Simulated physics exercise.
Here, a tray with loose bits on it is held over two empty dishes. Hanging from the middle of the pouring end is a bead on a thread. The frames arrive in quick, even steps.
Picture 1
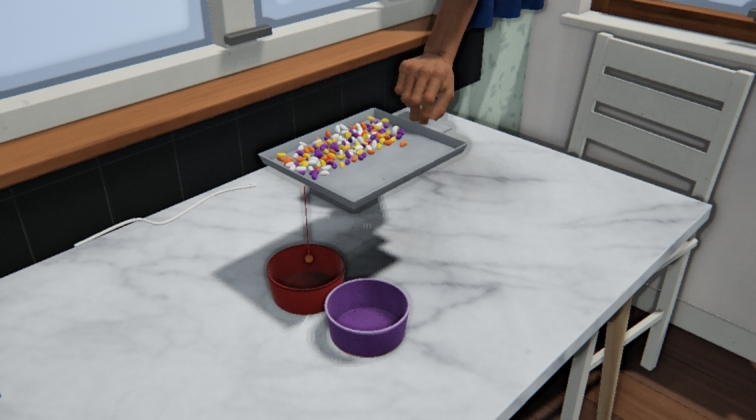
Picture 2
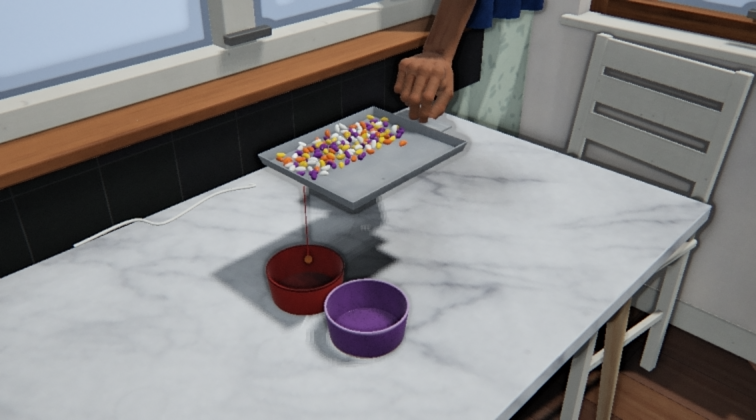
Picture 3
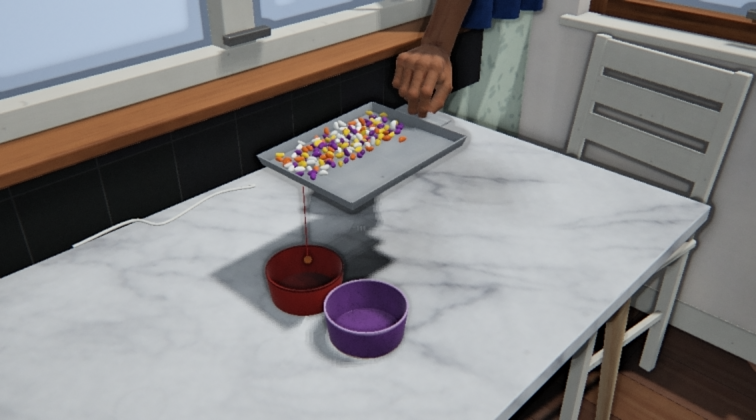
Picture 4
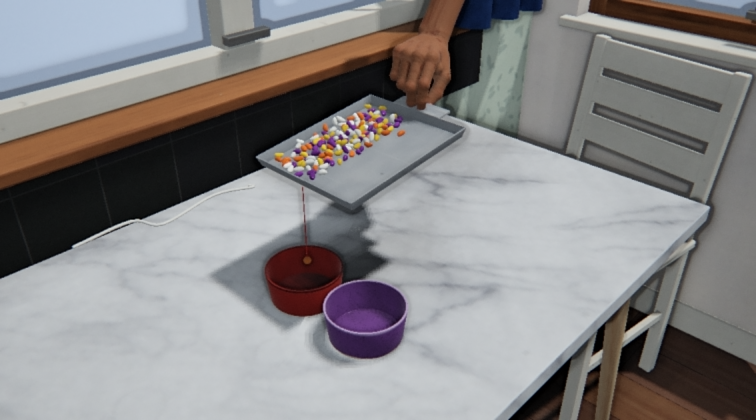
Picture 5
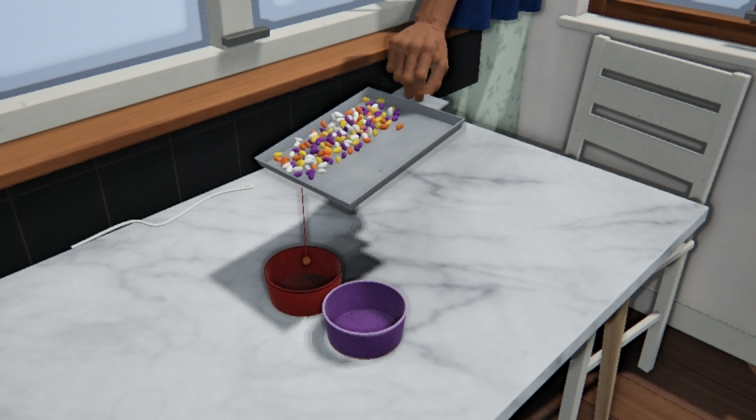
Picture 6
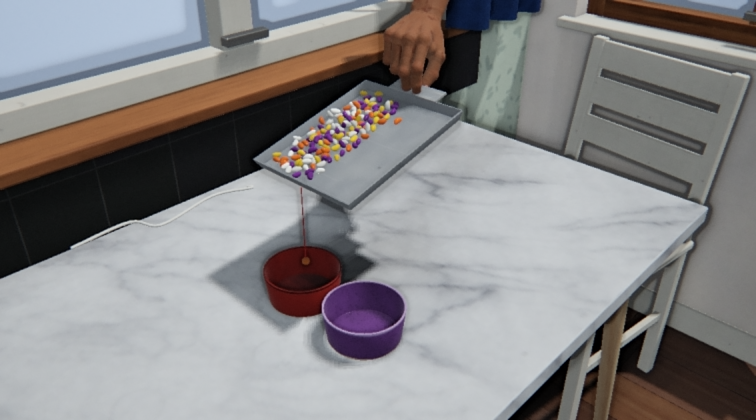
The clip opens on a hand holding a grey tray of orange, purple and white jelly beans level above a red dish and a purple dish on a marble table, a bead hanging on a thread. The hand then slowly raises the tray's far side, tilting it slightly, while the beans stay bunched together.
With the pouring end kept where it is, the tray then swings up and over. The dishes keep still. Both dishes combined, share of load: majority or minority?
Minority.
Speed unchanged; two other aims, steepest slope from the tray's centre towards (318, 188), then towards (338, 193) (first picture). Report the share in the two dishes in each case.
50 %, give or take, and then 70 %.
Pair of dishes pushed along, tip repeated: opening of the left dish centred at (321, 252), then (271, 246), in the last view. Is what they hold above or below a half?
Short of half, then short of half.
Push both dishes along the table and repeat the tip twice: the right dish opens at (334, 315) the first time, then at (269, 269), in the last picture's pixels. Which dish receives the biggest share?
First try: The left-side dish; second try: The right-side dish.
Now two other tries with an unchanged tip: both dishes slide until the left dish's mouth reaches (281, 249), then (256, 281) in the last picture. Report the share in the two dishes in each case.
Around 20 % followed by around 80 %.
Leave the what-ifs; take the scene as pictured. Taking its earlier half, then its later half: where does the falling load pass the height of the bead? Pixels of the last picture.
First near (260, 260), later near (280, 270).
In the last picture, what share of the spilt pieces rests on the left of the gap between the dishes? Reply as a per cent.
Close to 100 in a hundred.
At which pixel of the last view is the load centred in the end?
I'd mark it at roughly (254, 315).
Shortly afterwards, tray tipped steeply; all but a few on the tray; only a few in the air.
Next, tray tipped past a quarter turn; near a quarter on the tray; a little in the left dish; near a quarter outside both; near half in the air.
Some moments later, tray tipped past a quarter turn; near a quarter in the left dish; the bulk outside both.
In the end, tray tipped past a quarter turn; none at all in the right dish; near a quarter in the left dish; the bulk outside both.
